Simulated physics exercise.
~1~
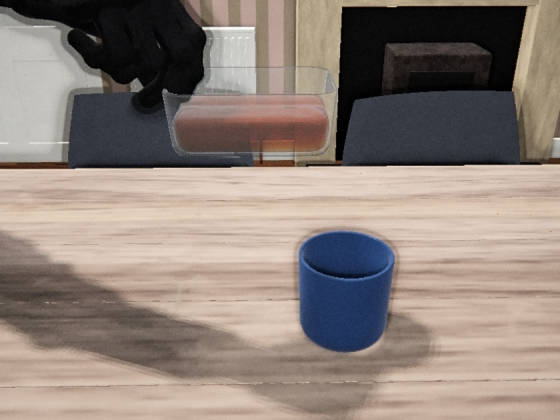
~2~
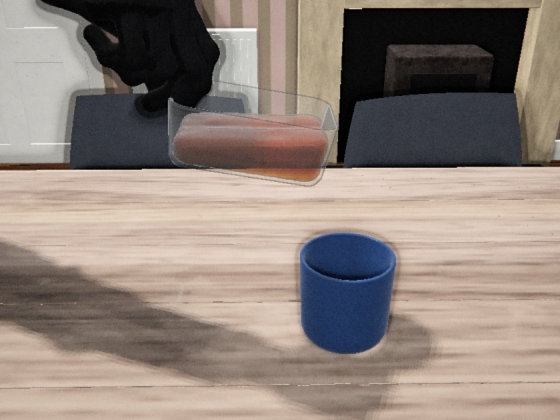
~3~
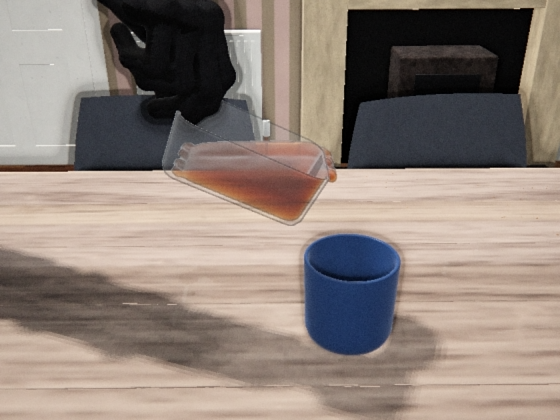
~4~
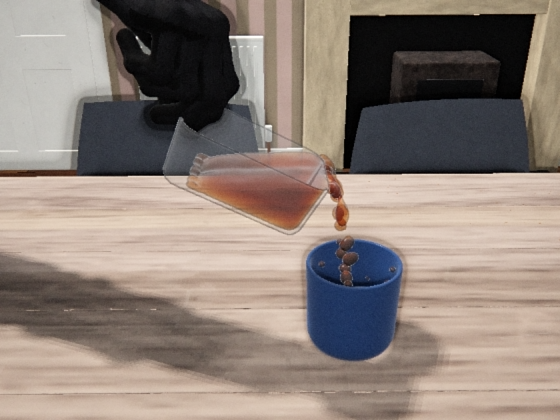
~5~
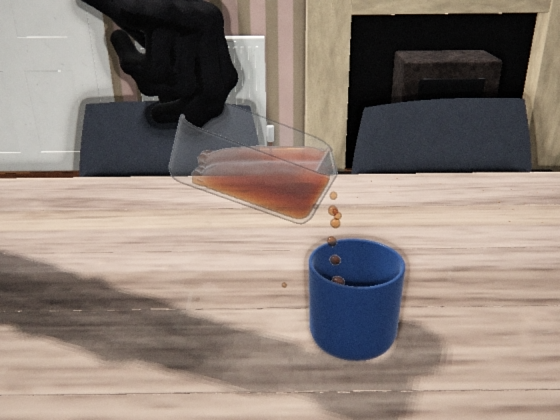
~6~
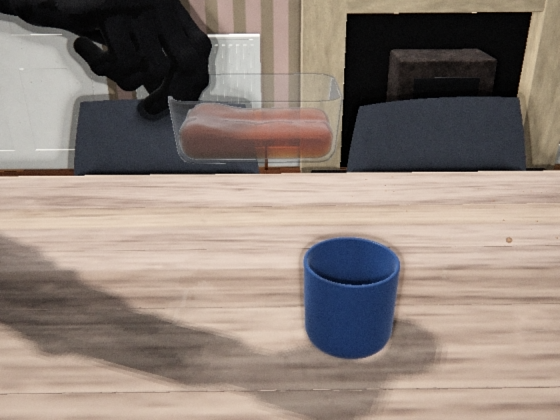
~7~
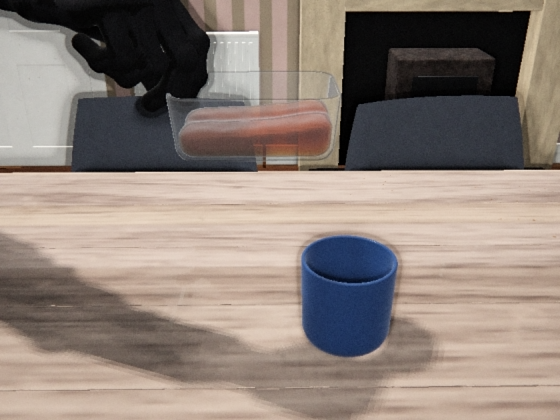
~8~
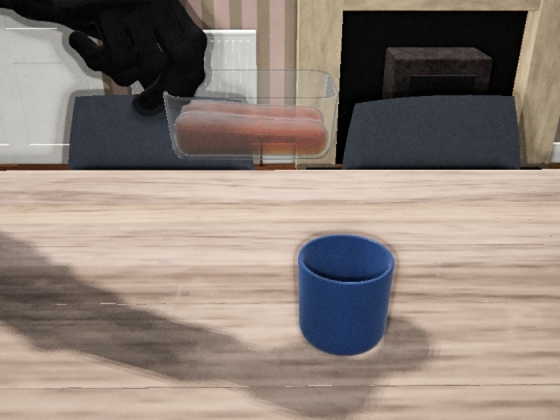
At first, a dark gloved hand holds a clear food box of reddish-brown tea above a wooden table, up and to the left of a blue mug. The hand tips the box to the right, its lower corner dipping toward the mug. The tea gathers at the right edge, and a thin stream of drops spills over and falls into the mug. The stream thins to a few scattered drops as the box begins to tilt back. The hand then brings the box level again. Finally, it holds the box still, with much of the tea remaining inside and the mug standing upright below.
